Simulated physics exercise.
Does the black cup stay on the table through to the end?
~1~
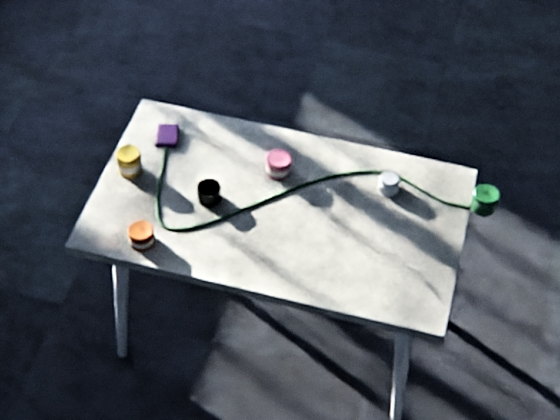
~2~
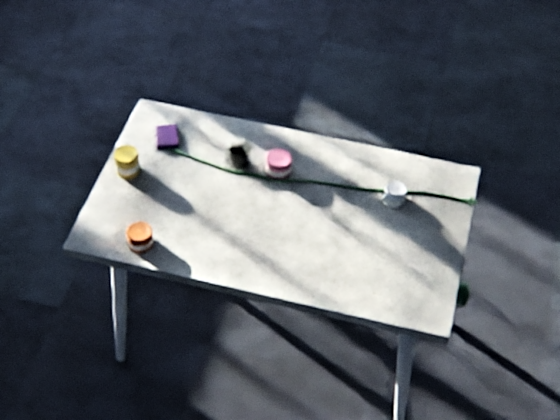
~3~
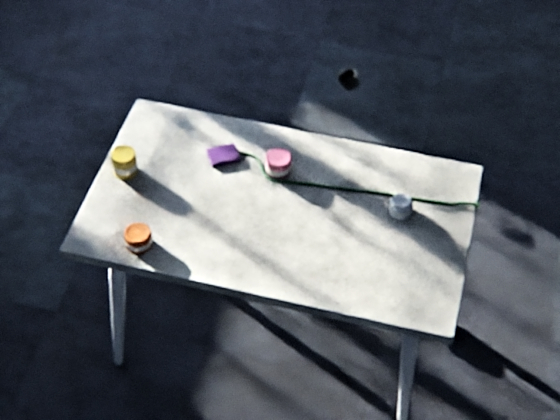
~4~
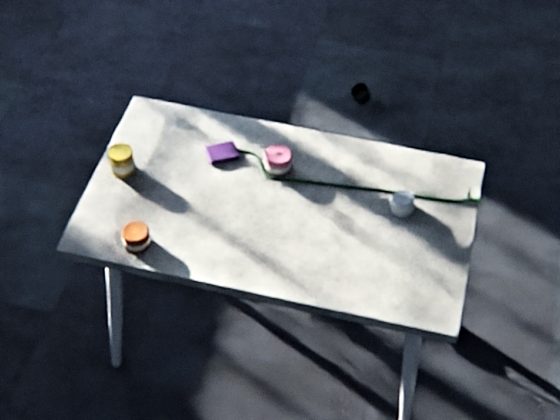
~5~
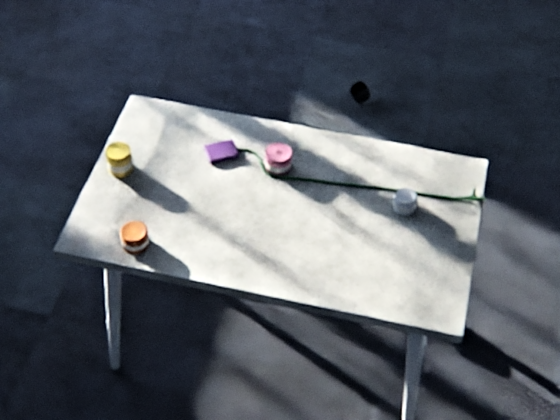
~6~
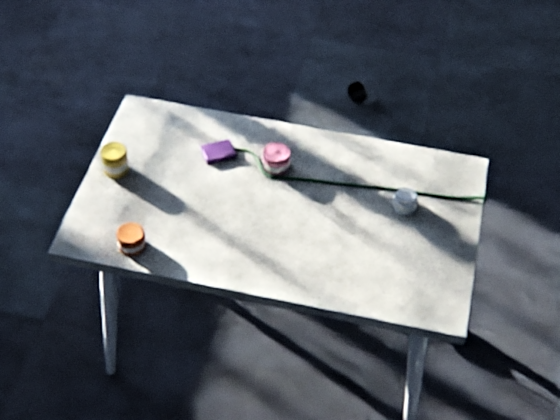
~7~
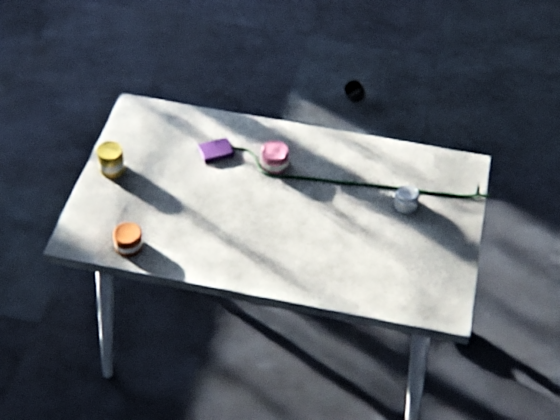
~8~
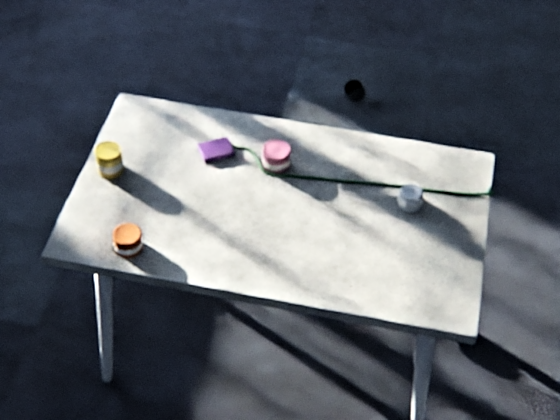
No, it does not stay on the table. It goes over the far edge and ends up well away from where it started.
